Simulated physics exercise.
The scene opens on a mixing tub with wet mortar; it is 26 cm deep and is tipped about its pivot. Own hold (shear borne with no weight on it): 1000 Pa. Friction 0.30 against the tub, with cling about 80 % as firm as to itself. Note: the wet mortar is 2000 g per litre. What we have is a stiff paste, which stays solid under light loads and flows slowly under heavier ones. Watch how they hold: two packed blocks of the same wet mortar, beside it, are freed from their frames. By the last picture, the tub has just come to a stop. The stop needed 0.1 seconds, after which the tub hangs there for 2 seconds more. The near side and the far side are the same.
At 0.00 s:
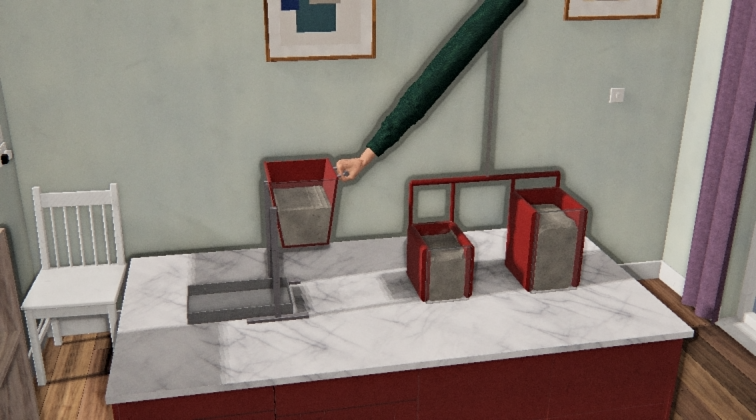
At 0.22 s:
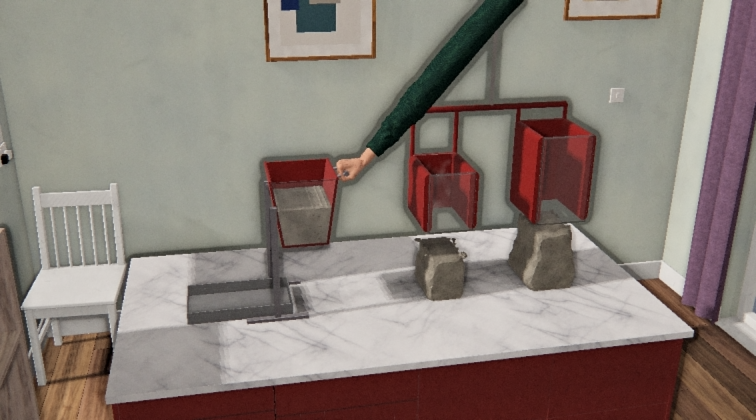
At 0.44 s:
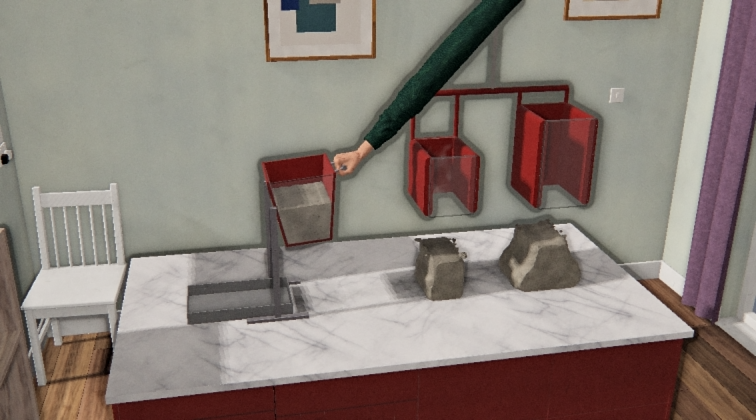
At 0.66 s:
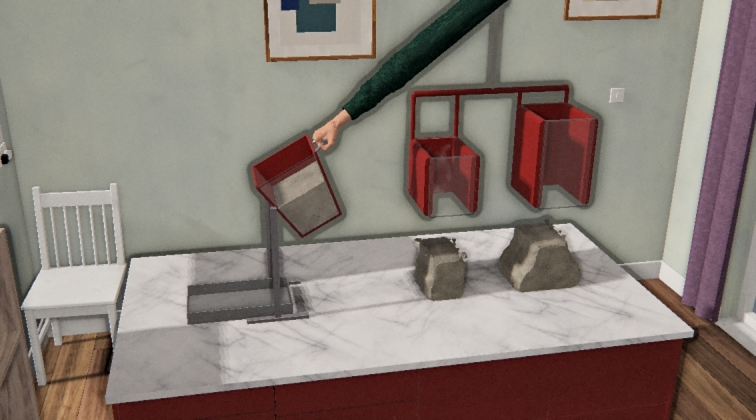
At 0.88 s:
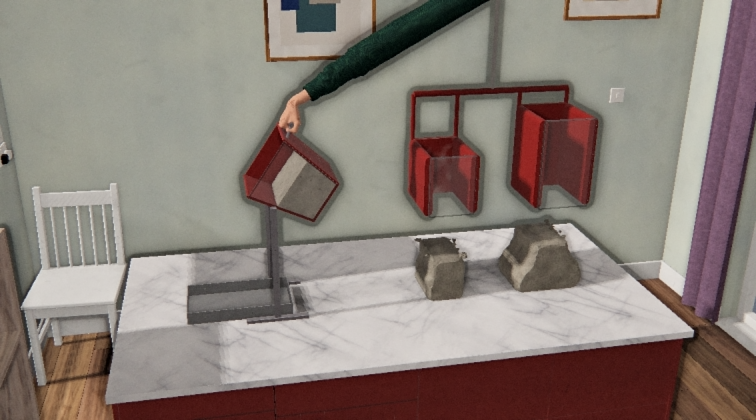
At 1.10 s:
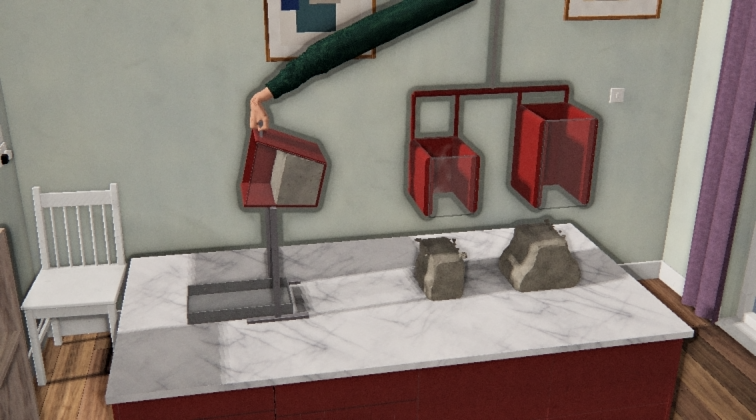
The clip opens on a green-sleeved hand gripping a red tub of grey mortar beside two packed blocks on a marble counter. Red casings lift off the blocks, and the taller right one slumps lower and wider. The arm then swings the tub steeply over leftward, the mortar staying inside.
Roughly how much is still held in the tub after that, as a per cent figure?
The amount still held in the tub is about 100 per cent.
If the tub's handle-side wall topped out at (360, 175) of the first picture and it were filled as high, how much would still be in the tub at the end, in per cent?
Around 100 percent would still be in the tub at the end.
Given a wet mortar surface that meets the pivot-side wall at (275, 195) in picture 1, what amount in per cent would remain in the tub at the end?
That works out near 100 %.
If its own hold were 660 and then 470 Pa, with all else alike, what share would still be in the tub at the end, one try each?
In that order: 100 %, 100 %.
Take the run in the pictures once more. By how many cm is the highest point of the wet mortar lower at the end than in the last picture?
0 cm.
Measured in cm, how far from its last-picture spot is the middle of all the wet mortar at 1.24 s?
Some 0 cm.
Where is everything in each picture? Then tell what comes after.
The first picture shows handle-side rim at (336, 179), tilt 0 degrees; crest of the wet mortar at (313, 208); block heights 19 cm, 30 cm (left to right).
The second picture shows handle-side rim at (336, 179), tilt 0 degrees; crest of the wet mortar at (313, 208); block heights 19 cm, 27 cm (left to right).
The third picture shows handle-side rim at (333, 174), tilt 5 degrees; crest of the wet mortar at (328, 203); block heights 19 cm, 22 cm (left to right).
The fourth picture shows handle-side rim at (314, 153), tilt 29 degrees; crest of the wet mortar at (322, 182); block heights 19 cm, 22 cm (left to right).
The fifth picture shows handle-side rim at (283, 142), tilt 56 degrees; crest of the wet mortar at (308, 163); block heights 19 cm, 22 cm (left to right).
The sixth picture shows handle-side rim at (257, 143), tilt 77 degrees; crest of the wet mortar at (289, 155); block heights 19 cm, 22 cm (left to right).
After 1.24 s, the tub is at 77 degrees and holds 100 %.
After 1.41 s, the tub is at 77 degrees and holds 100 %.
After 1.58 s, the tub is at 77 degrees and holds 100 %.
After 1.75 s, the tub is at 77 degrees and holds 100 %.
After 3.10 s, the tub is at 77 degrees and holds 100 %.
